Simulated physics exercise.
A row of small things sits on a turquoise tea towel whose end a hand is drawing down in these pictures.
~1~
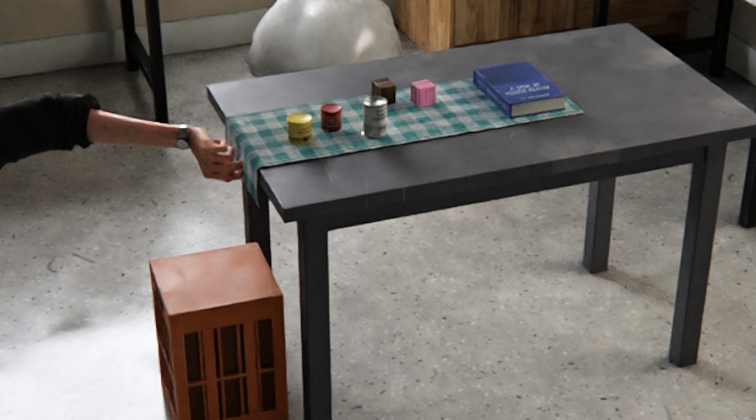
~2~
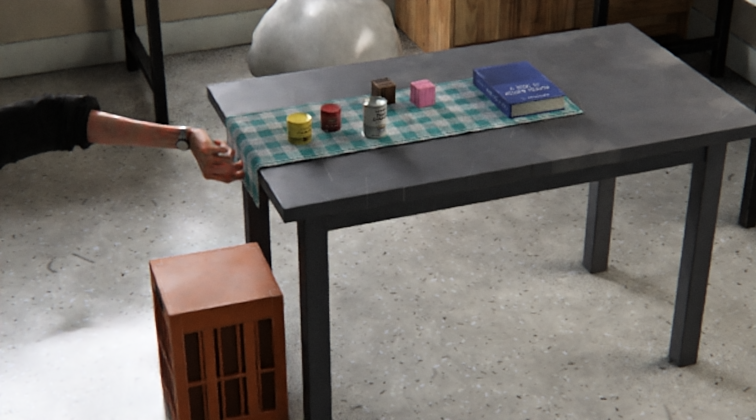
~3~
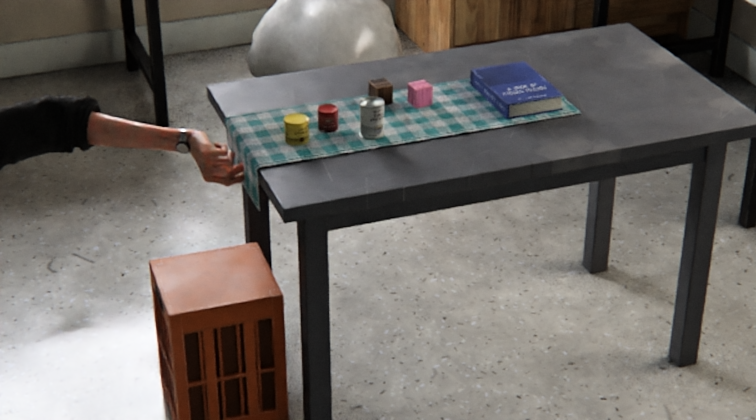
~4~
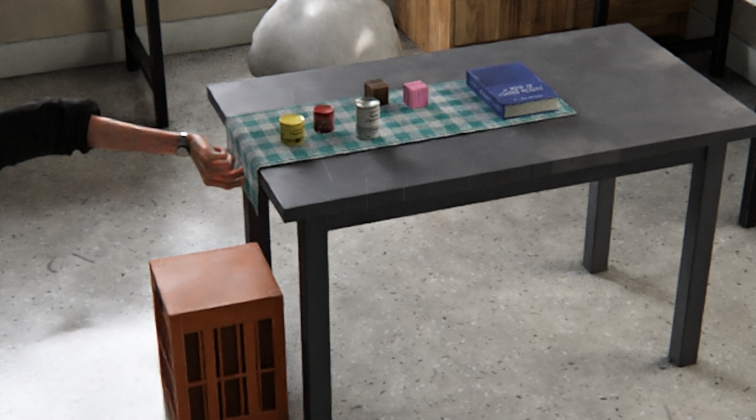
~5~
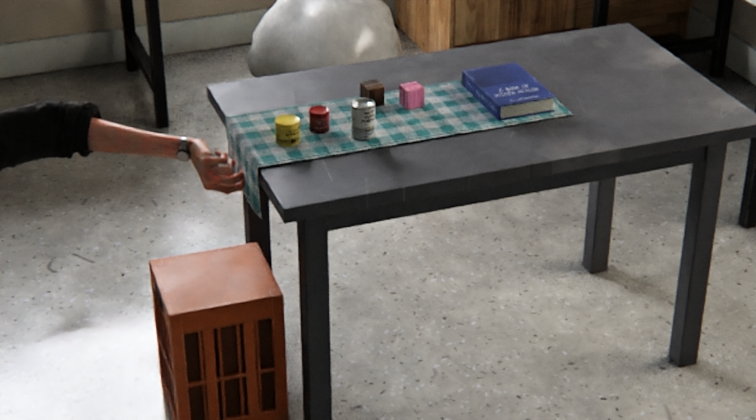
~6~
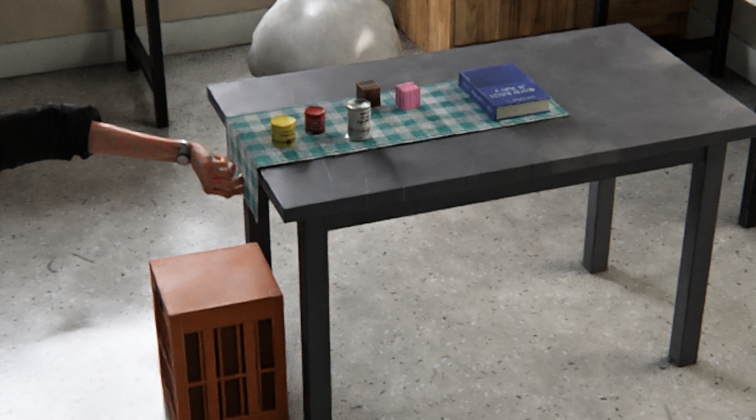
At a dark table beside a reddish crate, a hand slowly drew down the end of a turquoise checked cloth, and the small pots, can, cubes and blue book on it shifted slightly left.
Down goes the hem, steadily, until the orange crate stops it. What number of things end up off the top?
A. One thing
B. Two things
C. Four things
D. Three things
The answer is B.
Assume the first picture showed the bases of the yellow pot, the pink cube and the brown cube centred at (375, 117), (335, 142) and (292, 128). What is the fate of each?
Each in turn: The yellow pot stays aloft, the pink cube goes down, the brown cube goes down.
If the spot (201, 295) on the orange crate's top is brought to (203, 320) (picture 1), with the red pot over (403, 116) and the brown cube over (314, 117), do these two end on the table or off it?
The red pot stays aboard; the brown cube is lost.
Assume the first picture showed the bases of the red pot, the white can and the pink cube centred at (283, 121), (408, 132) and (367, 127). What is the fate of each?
Of the three, the red pot takes a tumble, the white can stays aboard, the pink cube stays aboard.
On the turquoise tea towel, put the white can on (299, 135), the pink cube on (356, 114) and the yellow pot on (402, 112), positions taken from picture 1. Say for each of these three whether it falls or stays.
The white can will end up off, the pink cube will stay where it is, the yellow pot will stay where it is.
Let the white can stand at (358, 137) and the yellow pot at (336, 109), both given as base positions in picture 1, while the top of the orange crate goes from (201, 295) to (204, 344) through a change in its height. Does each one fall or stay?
The white can? Lost. The yellow pot? Lost.
Early on, hem near (244, 236); yellow pot gone.
Midway, hem on the crate; yellow pot and red pot gone.
Finally, hem on the crate; yellow pot and red pot gone. The table loses two.
